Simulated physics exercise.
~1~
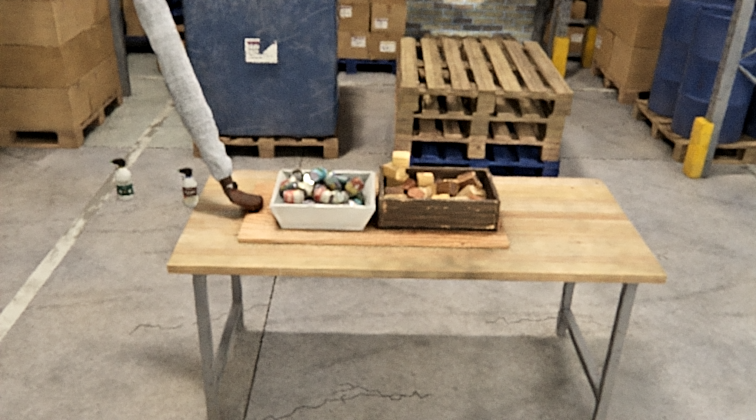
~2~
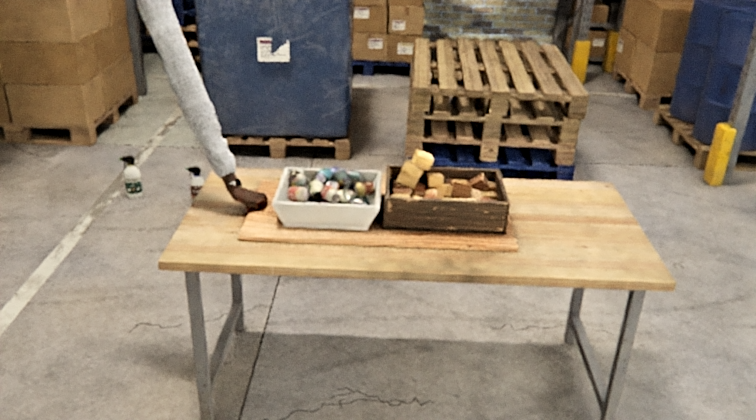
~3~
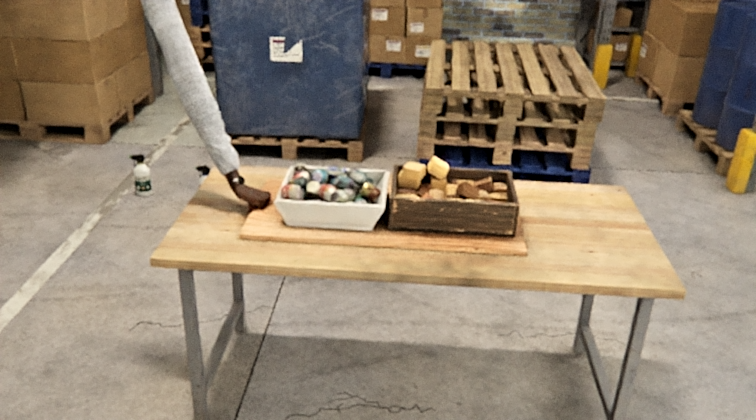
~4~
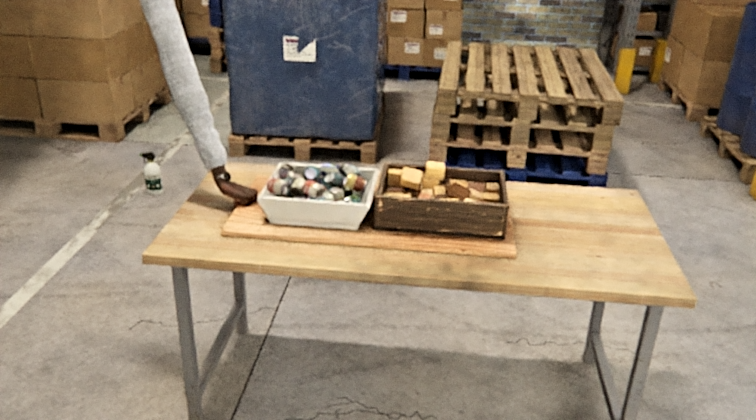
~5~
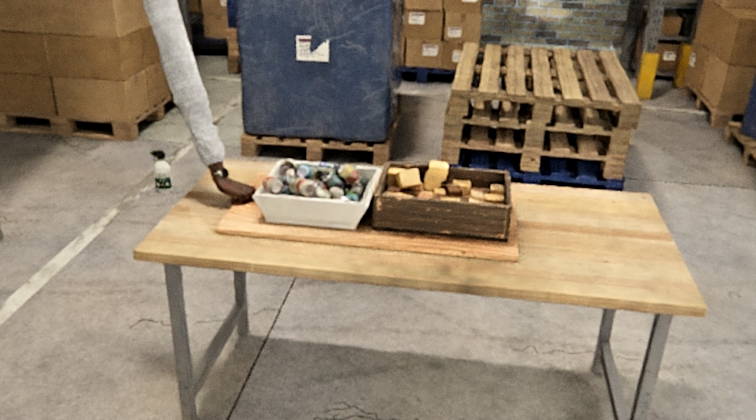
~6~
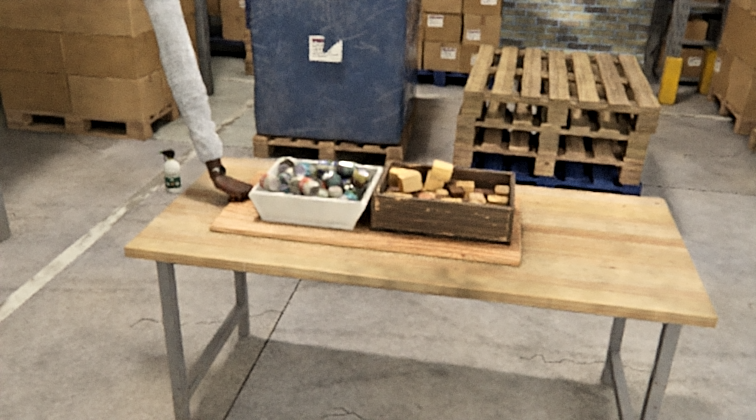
In a warehouse, a hand shakes a board of two filled tubs, and nothing spills.
